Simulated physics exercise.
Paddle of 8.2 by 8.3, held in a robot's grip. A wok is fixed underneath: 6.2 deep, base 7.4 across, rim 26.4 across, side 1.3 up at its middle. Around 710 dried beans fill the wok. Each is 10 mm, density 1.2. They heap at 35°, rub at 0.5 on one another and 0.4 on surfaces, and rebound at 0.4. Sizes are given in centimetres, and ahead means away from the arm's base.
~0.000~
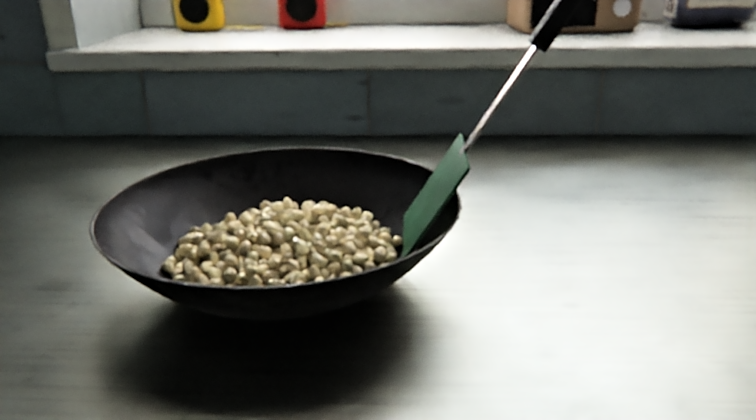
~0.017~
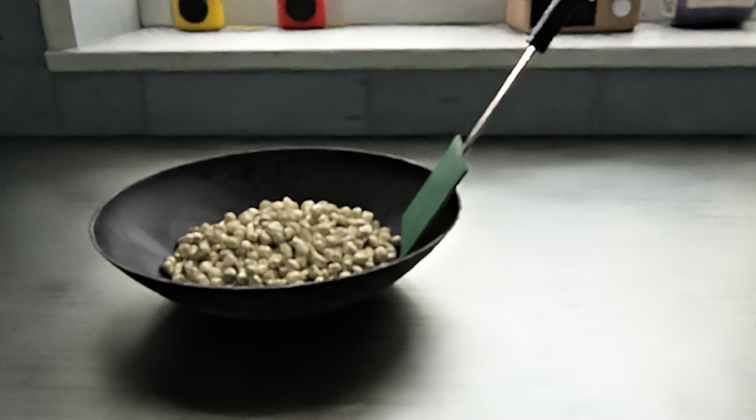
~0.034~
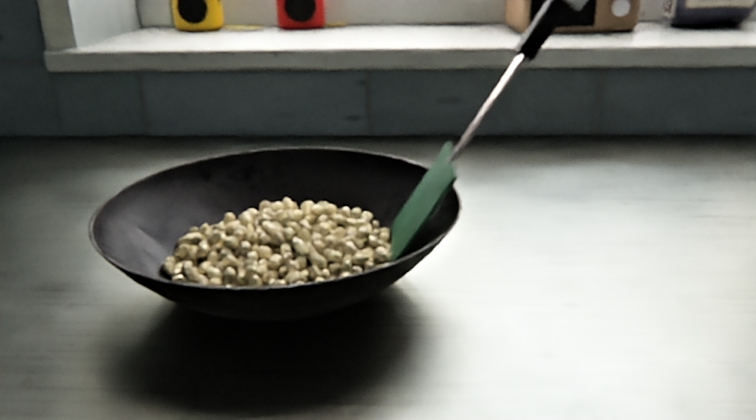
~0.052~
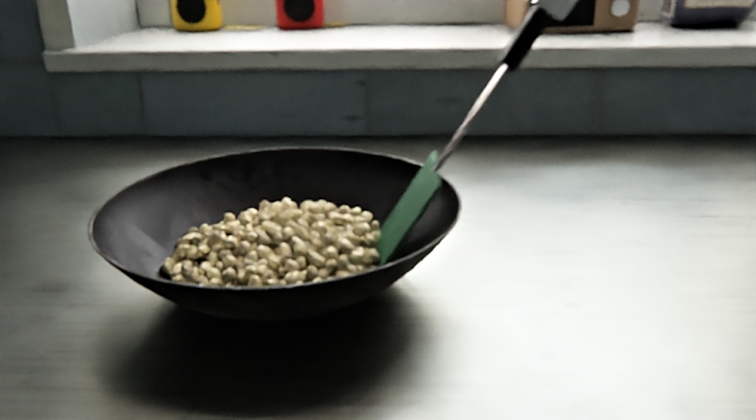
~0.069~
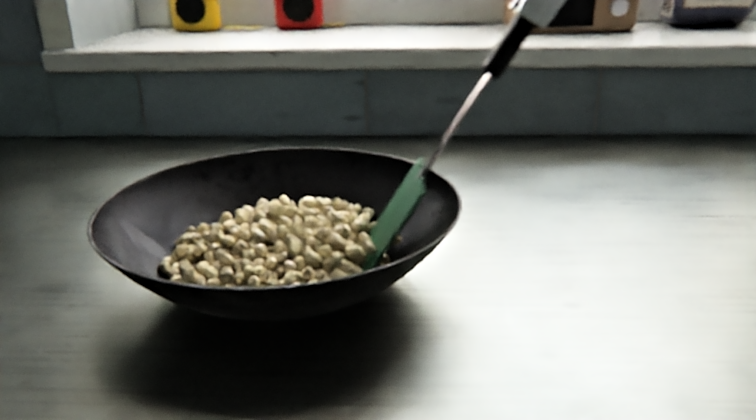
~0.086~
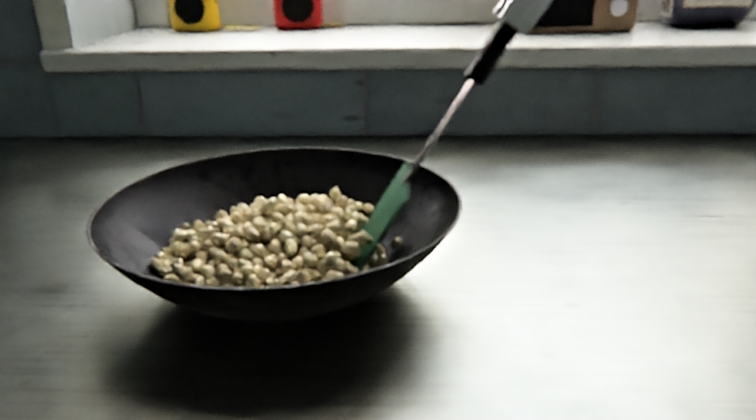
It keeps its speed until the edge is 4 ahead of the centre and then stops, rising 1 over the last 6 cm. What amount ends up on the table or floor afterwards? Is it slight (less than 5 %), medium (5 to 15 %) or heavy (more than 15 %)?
Slight.
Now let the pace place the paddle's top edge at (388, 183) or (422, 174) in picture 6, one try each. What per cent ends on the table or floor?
Roughly 0 per cent, then roughly 0 per cent.
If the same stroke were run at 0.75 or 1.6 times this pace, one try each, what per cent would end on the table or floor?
Some 0 per cent, then some 5 per cent, on the table or floor.
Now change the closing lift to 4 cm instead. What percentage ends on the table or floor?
It comes to near 0 percent.
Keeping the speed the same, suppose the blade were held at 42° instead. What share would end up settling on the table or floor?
Near 0 %.
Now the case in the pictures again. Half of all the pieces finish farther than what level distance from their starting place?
About 6 cm.
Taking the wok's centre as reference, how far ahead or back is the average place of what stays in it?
I'd say close to 5.0 cm toward the front.
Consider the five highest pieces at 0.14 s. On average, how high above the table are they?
Somewhere near 5 cm, I'd say.
After 0.14 s, sloping 58°, highest piece 6 above the table; 706 in the wok.
After 0.18 s, sloping 58°, highest piece 6 above the table; 706 in the wok.
After 0.41 s, sloping 58°, highest piece 7 above the table; 698 in the wok, 7 on the table or floor, 1 on the blade or in flight.
After 1.46 s, sloping 58°, highest piece 7 above the table; 698 in the wok, 8 on the table or floor.
At rest, 698 in the wok, 8 on the table or floor. That is 1 % on the table or floor.
